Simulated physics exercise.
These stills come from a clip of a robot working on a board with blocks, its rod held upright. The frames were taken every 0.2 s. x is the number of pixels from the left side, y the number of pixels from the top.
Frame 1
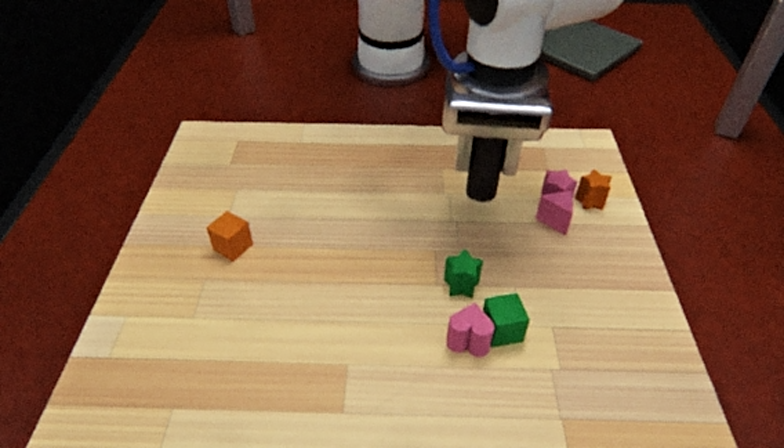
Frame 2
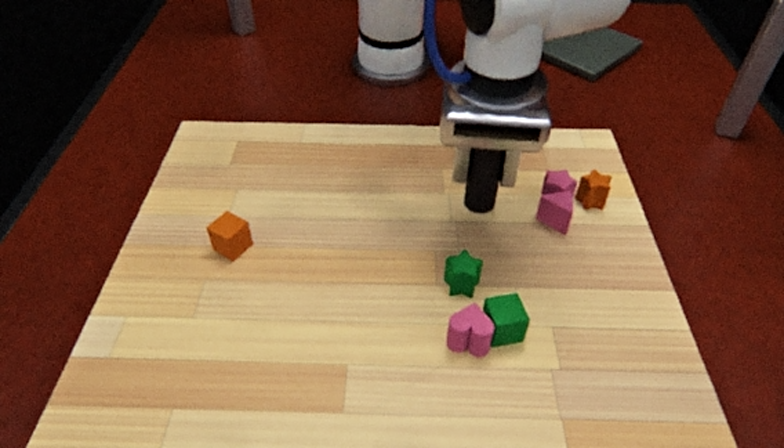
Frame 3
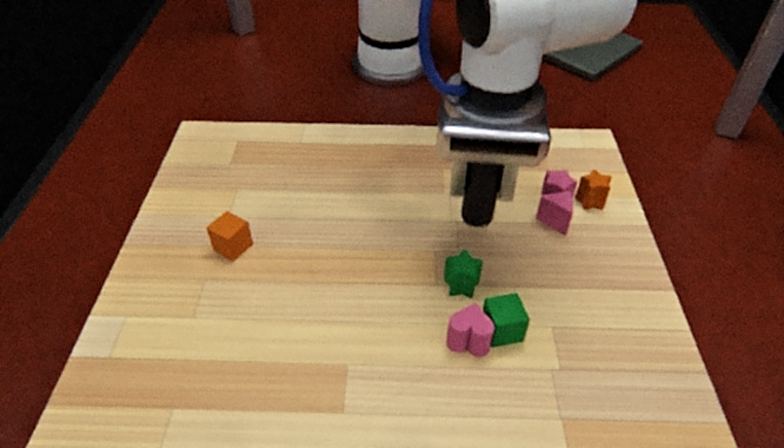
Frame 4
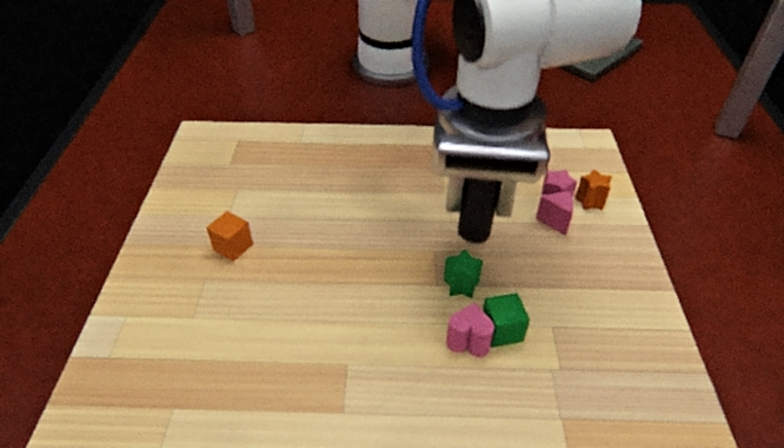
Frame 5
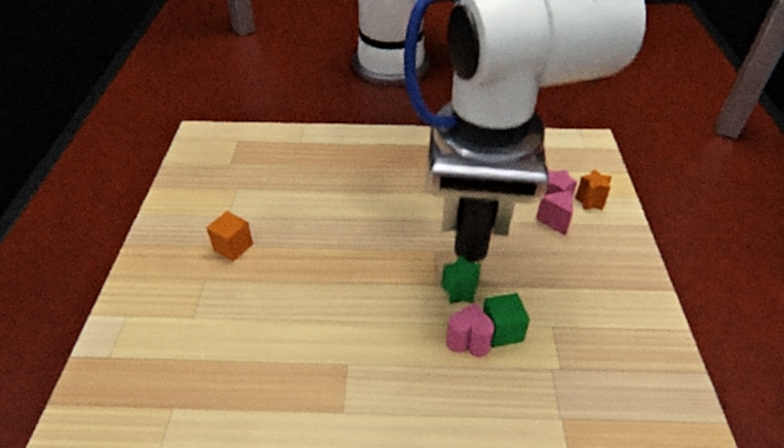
Robot arm lowering a dark rod toward the viewer over a wooden board of coloured blocks, nudging a green star-shaped block slightly.
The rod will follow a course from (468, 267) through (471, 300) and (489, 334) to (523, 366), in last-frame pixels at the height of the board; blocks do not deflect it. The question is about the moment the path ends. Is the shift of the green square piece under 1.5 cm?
No, that is not how it ends up.
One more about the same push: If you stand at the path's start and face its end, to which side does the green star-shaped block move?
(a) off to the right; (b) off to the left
I'll go with a - off to the right.
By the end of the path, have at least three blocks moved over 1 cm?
I'd say yes.
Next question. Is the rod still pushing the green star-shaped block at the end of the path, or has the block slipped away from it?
My guess is it ends up beside or behind the rod.
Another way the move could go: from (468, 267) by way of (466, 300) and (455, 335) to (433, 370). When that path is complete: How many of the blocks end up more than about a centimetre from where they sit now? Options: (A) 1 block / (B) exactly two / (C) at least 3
I choose B.
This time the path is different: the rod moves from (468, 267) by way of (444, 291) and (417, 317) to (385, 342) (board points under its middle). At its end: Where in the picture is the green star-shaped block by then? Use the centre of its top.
I'd guess (432, 322).
On the path given first. One third of the way, rod (474, 284); green star-shaped block (455, 296); pink heart-shaped block (474, 324).
Two thirds of the way, rod (493, 318); green star-shaped block (452, 305), turned 45° clockwise; pink heart-shaped block (476, 342), turned 30° clockwise; green square piece (531, 326), turned 50° anticlockwise.
At the end, rod (528, 350); green star-shaped block (452, 305), turned 45° clockwise; pink heart-shaped block (480, 347), turned 65° clockwise; green square piece (570, 346), turned 90° anticlockwise.
